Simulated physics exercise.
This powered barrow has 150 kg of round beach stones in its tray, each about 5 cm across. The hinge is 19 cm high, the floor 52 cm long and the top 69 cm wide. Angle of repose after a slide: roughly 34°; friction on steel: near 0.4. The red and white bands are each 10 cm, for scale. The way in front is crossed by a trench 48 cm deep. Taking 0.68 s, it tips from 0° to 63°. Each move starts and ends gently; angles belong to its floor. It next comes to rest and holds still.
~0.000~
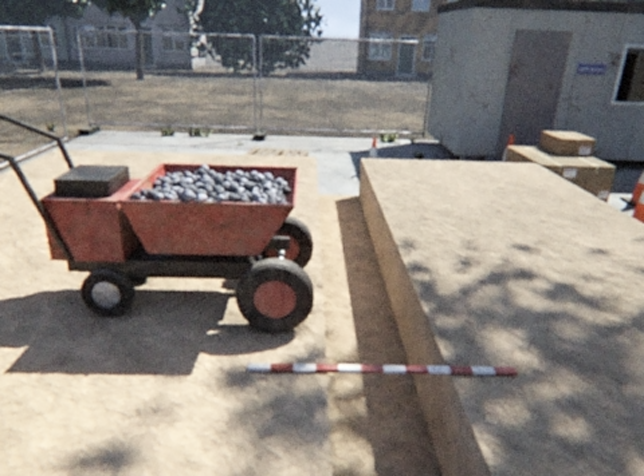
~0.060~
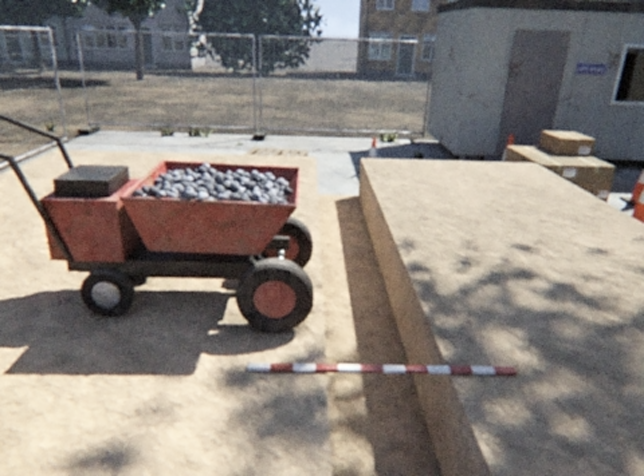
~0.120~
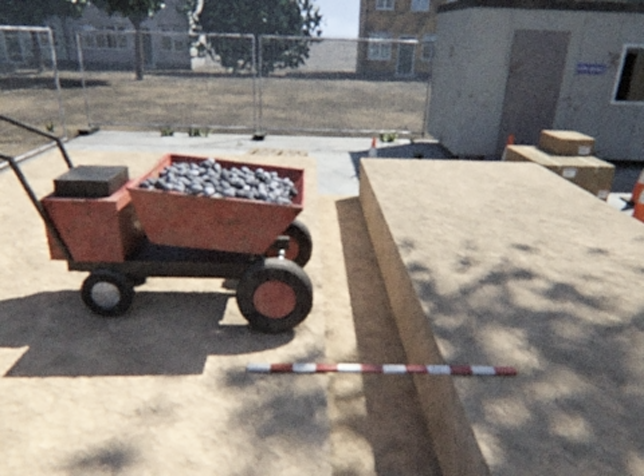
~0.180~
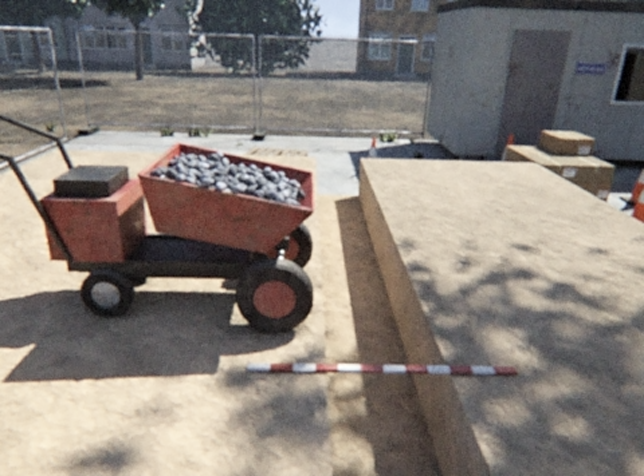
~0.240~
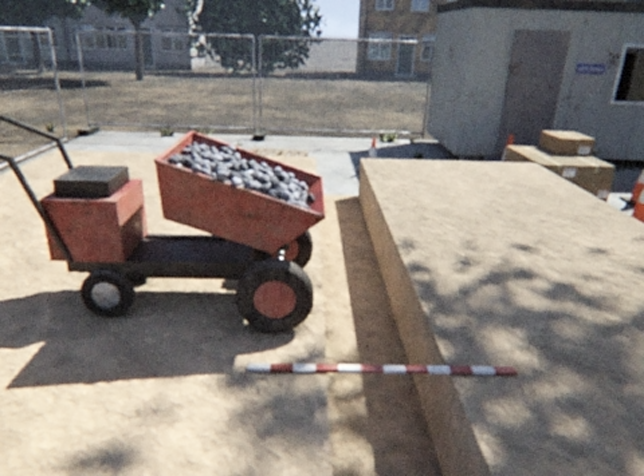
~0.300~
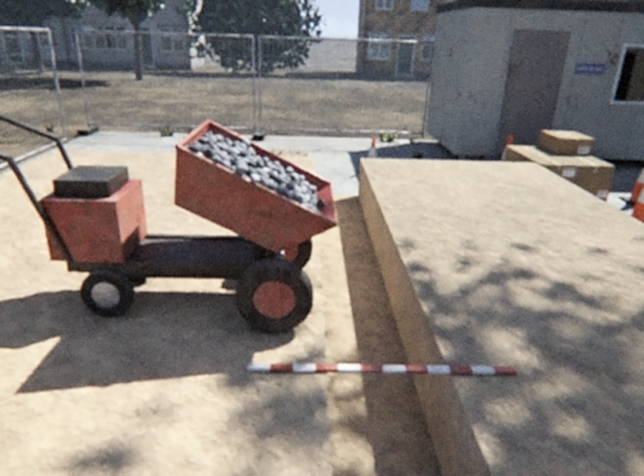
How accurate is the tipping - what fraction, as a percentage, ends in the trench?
Close to 59 in every hundred.
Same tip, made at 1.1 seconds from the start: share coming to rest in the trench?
About 70 percent, I'd say.
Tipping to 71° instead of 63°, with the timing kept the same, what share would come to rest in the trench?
About 65%.
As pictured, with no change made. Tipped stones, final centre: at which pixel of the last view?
At about pixel (397, 362) in the last view.
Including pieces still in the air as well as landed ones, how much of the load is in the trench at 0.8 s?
Roughly 20% by that time.
After 0.5 s the floor is at 53°; 100 % in the tray; the foremost stones are at (355, 233).
After 0.8 s the floor is at 63°; 79 % in the tray, 21 % in the trench; the foremost stones are at (430, 299).
After 1.1 s the floor is at 63°; 36 % in the tray, 36 % in the trench, 28 % past the trench; the foremost stones are at (534, 299).
After 3.1 s the floor is at 63°; 13 % in the tray, 59 % in the trench, 28 % past the trench; the foremost stones are past the picture's edge.
